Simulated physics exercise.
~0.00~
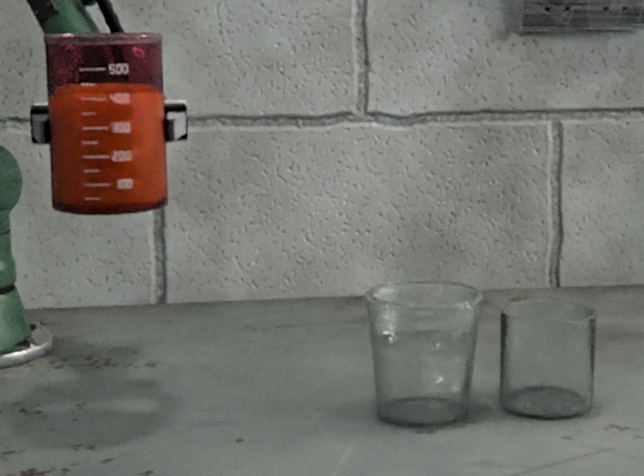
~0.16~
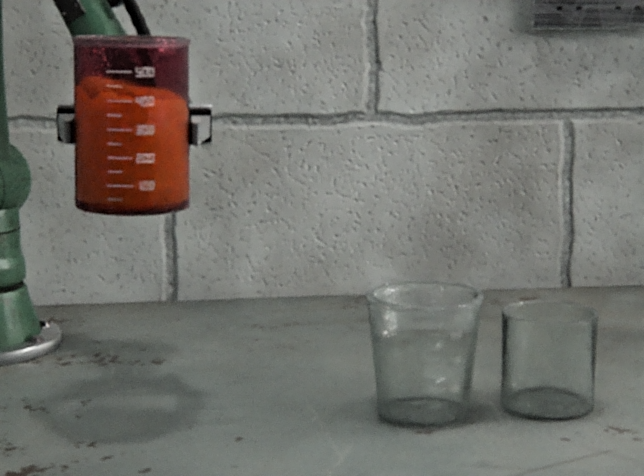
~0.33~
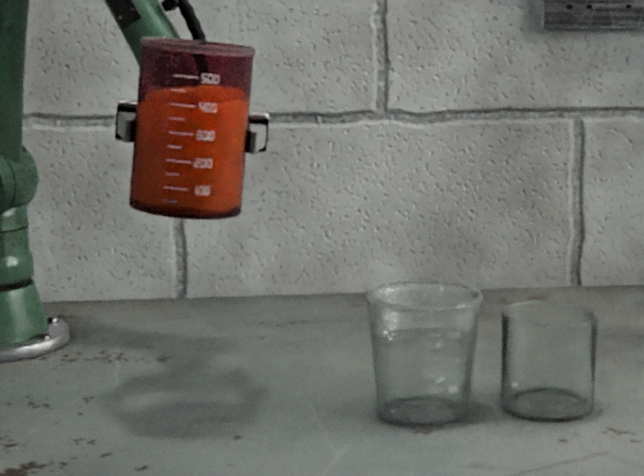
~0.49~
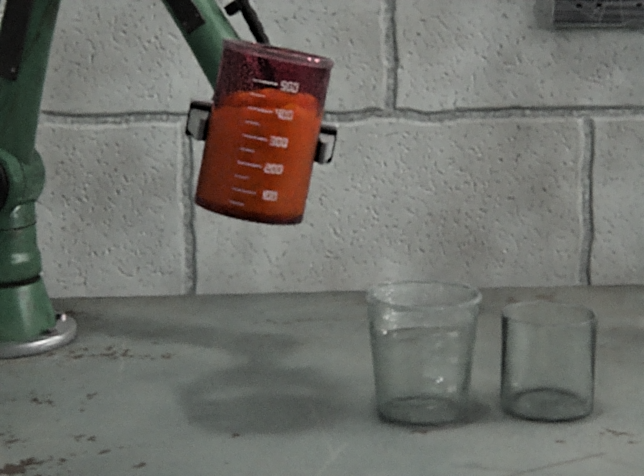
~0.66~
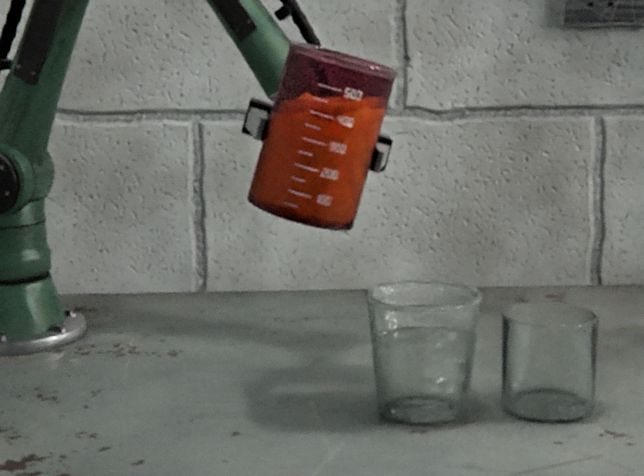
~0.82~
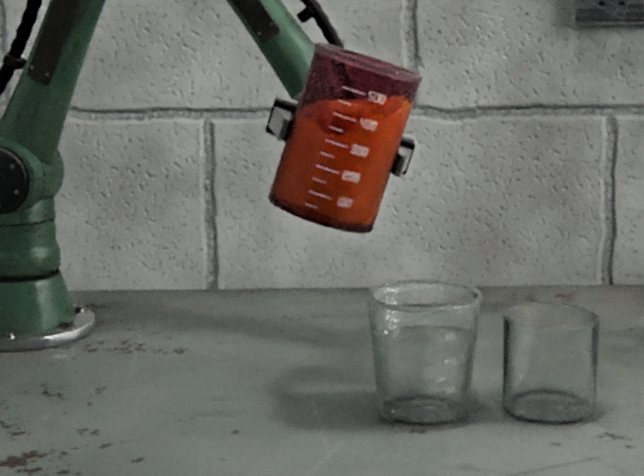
A green robotic arm carries a beaker of orange liquid rightward, gradually tilting it toward two glasses.
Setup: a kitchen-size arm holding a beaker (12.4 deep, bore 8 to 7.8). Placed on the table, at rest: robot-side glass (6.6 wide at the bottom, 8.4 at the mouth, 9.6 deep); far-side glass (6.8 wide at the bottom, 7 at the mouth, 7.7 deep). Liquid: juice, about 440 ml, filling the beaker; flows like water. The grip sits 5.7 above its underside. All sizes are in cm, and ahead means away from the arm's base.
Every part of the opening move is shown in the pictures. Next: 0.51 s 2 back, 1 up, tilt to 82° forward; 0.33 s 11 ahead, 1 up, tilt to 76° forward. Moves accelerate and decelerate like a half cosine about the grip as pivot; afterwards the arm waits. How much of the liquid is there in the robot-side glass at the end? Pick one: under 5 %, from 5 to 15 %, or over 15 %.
Under 5 %.
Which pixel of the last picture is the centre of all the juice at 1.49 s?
(397, 174), about.
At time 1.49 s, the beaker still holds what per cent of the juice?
Roughly 70 per cent of the start remains.
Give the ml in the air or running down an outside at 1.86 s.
I'd put it near 150 ml.
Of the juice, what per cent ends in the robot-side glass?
I'd say somewhere near 2 in a hundred.
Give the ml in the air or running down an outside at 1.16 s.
It comes to close to 5 ml.
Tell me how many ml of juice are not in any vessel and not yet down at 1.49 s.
Around 35 ml at that moment.
After 1.16 s, tilted 65° forward, liquid up to 25 above the table; 440 ml in the beaker, 5 ml in the air or running down outside.
After 1.49 s, tilted 79° forward, liquid up to 26 above the table; 320 ml in the beaker, 55 ml on the table or floor, 25 ml in the far-side glass, 10 ml in the robot-side glass, 35 ml in the air or running down outside.
After 1.86 s, tilted 76° forward, liquid up to 82 above the table; 140 ml in the beaker, 110 ml on the table or floor, 35 ml in the far-side glass, 10 ml in the robot-side glass, 145 ml in the air or running down outside.
After 2.66 s, tilted 76° forward, liquid up to 22 above the table; 265 ml on the table or floor, 120 ml in the beaker, 45 ml in the far-side glass, 10 ml in the robot-side glass.
At rest, 265 ml on the table or floor, 120 ml in the beaker, 45 ml in the far-side glass, 10 ml in the robot-side glass. That is 2 % in the robot-side glass.
